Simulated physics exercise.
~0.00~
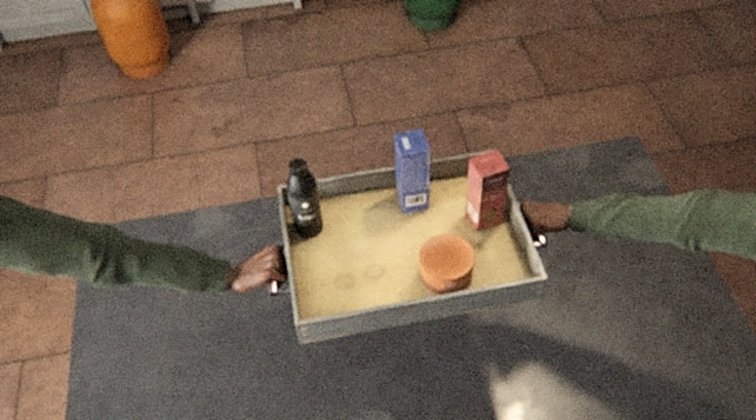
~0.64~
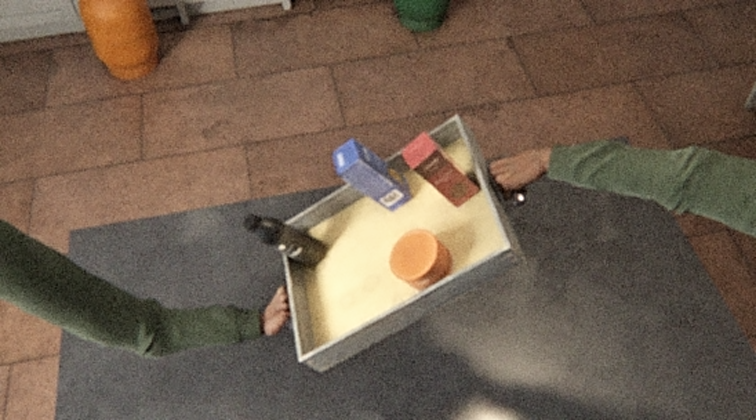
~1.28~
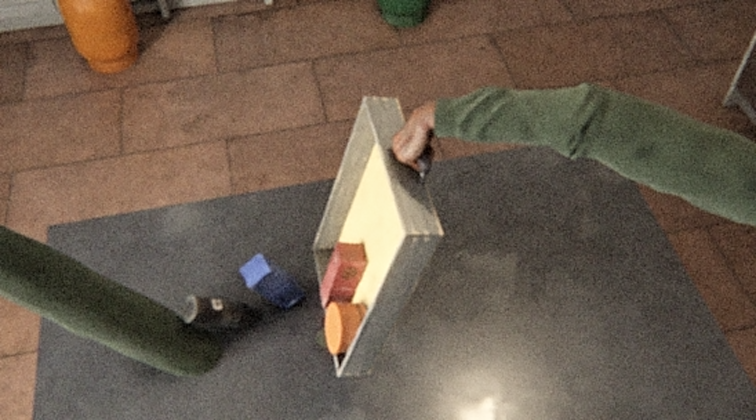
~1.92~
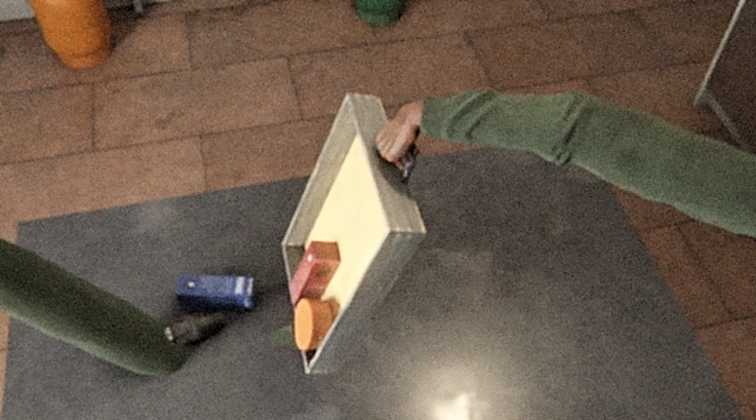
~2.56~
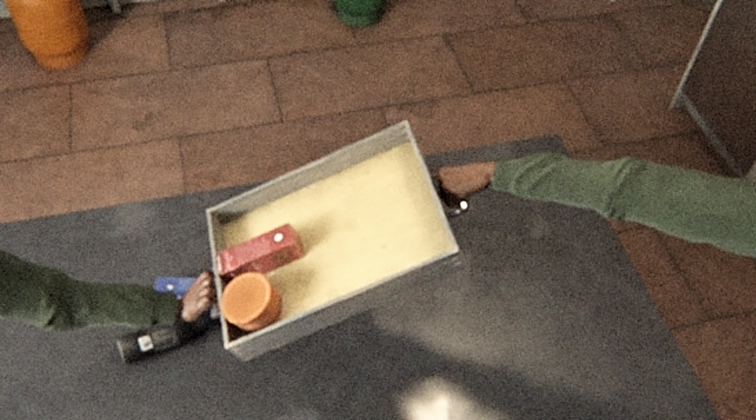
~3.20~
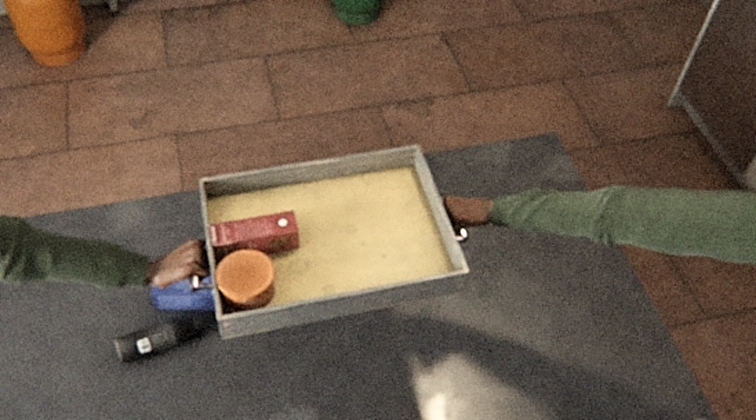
At the start, two hands in green sleeves hold a shallow-looking crate level above a dark mat, with a black bottle, a blue carton and a red carton standing and an orange tub near the front. The crate tilts, its left side dropping, and the bottle and cartons lean left. As it tips steeply, the bottle and blue carton tumble out over the low side, while the red carton and tub slide down to that end. The crate then swings back toward level. Finally it is held level again, the red carton lying beside the tub at the left, the bottle and blue carton outside on the mat.
